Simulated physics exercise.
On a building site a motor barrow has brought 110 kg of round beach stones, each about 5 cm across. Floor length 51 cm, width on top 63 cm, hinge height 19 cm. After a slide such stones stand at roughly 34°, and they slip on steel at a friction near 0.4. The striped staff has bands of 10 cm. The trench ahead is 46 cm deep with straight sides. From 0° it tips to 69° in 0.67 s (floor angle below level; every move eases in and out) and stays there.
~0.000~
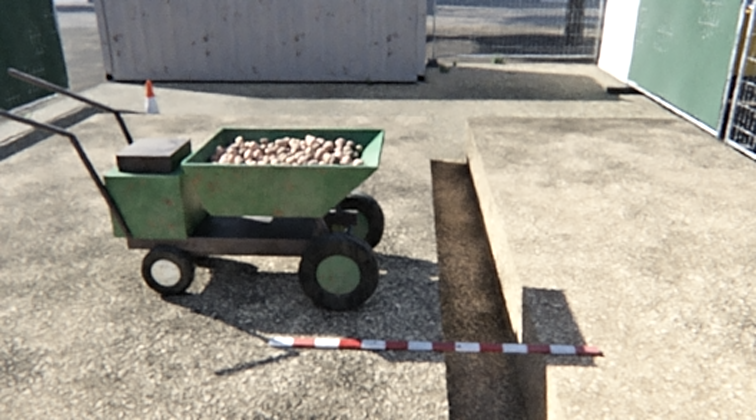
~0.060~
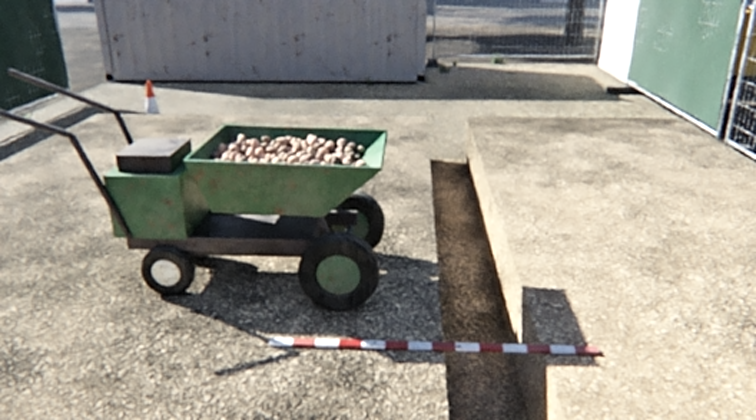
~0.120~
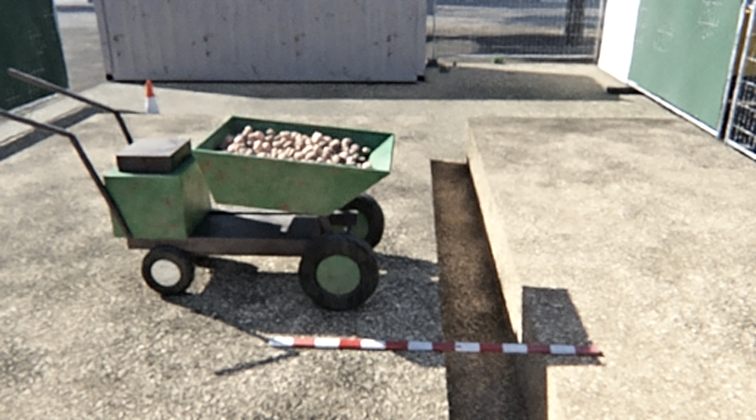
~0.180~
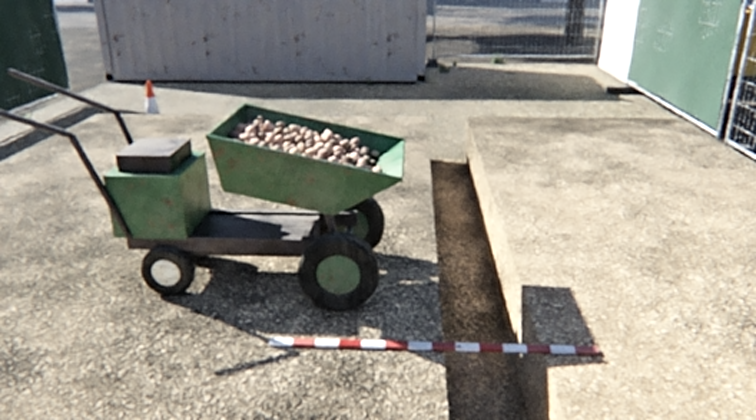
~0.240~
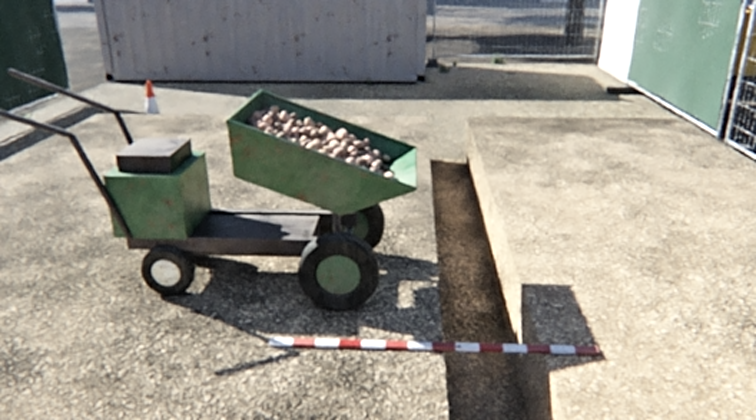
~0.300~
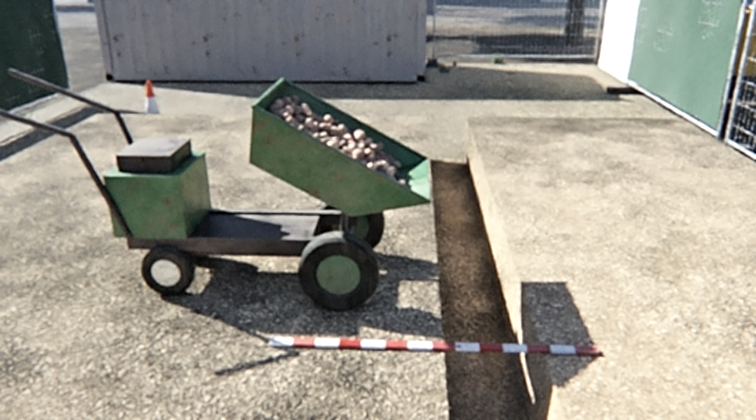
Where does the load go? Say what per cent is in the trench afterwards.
Roughly 70 per cent ends in the trench.
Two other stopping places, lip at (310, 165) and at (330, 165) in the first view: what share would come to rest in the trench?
First some 90, then 100 per cent.
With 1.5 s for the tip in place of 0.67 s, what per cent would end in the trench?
It would be near 90 per cent.
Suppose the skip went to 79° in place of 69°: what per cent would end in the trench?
Then about 85 per cent.
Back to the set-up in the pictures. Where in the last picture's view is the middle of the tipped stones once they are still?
Around (499, 346).
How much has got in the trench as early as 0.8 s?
About 40 per cent by then.
After 0.5 s the floor is at 58°; 100 % in the skip; the foremost stones are at (443, 221).
After 0.8 s the floor is at 69°; 62 % in the skip, 38 % in the trench, 1 % past the trench; the foremost stones are at (526, 268).
After 1.1 s the floor is at 69°; 5 % in the skip, 65 % in the trench, 30 % past the trench; the foremost stones are at (670, 271).
After 3.1 s the floor is at 69°; 0 % in the skip, 70 % in the trench, 30 % past the trench; the foremost stones are past the picture's edge.
